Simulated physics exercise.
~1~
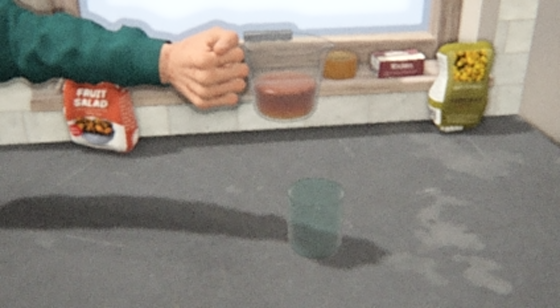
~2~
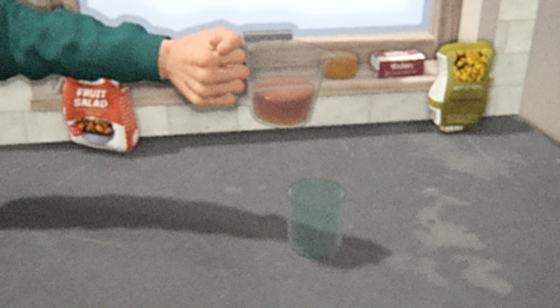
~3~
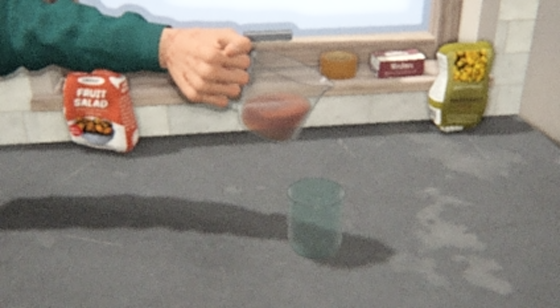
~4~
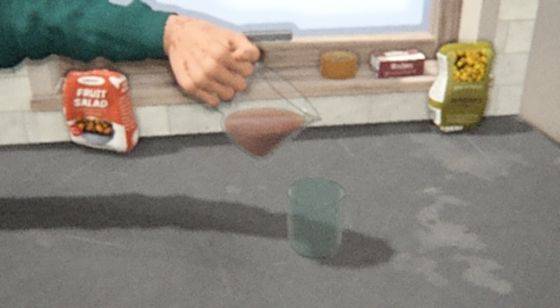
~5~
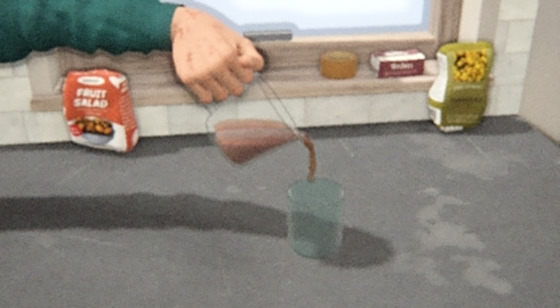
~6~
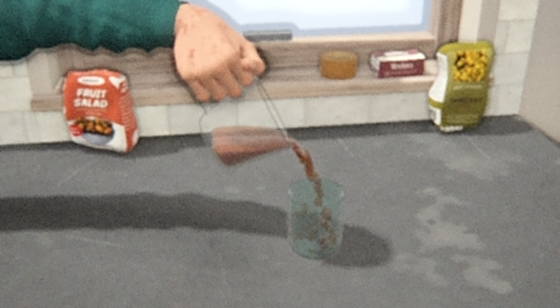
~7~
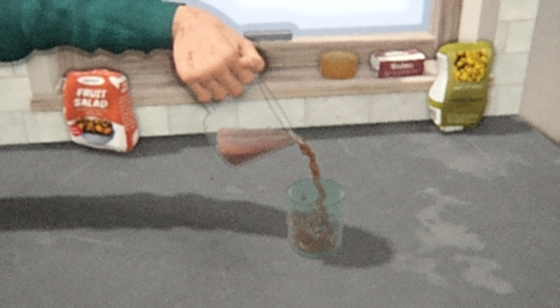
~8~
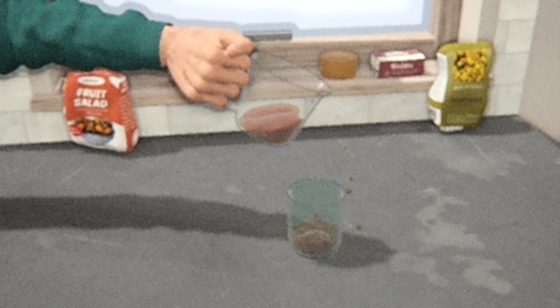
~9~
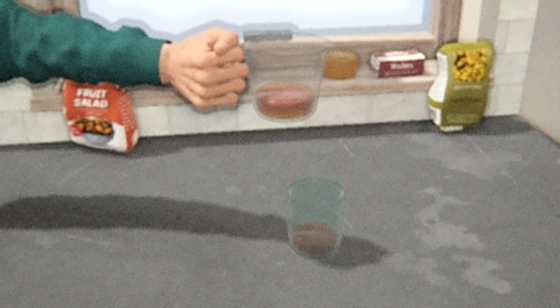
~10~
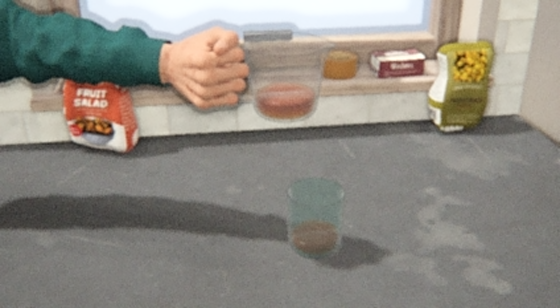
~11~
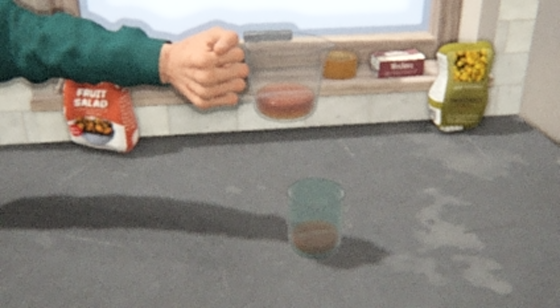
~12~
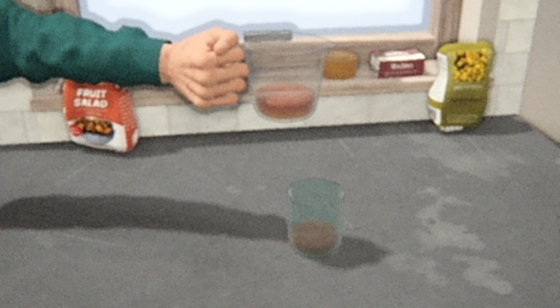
A hand in a green sleeve tipped a clear flared jug of reddish-brown tea to the right, pouring some into an empty glass on the grey counter, then righted it, leaving a little tea in the glass and some still in the jug.
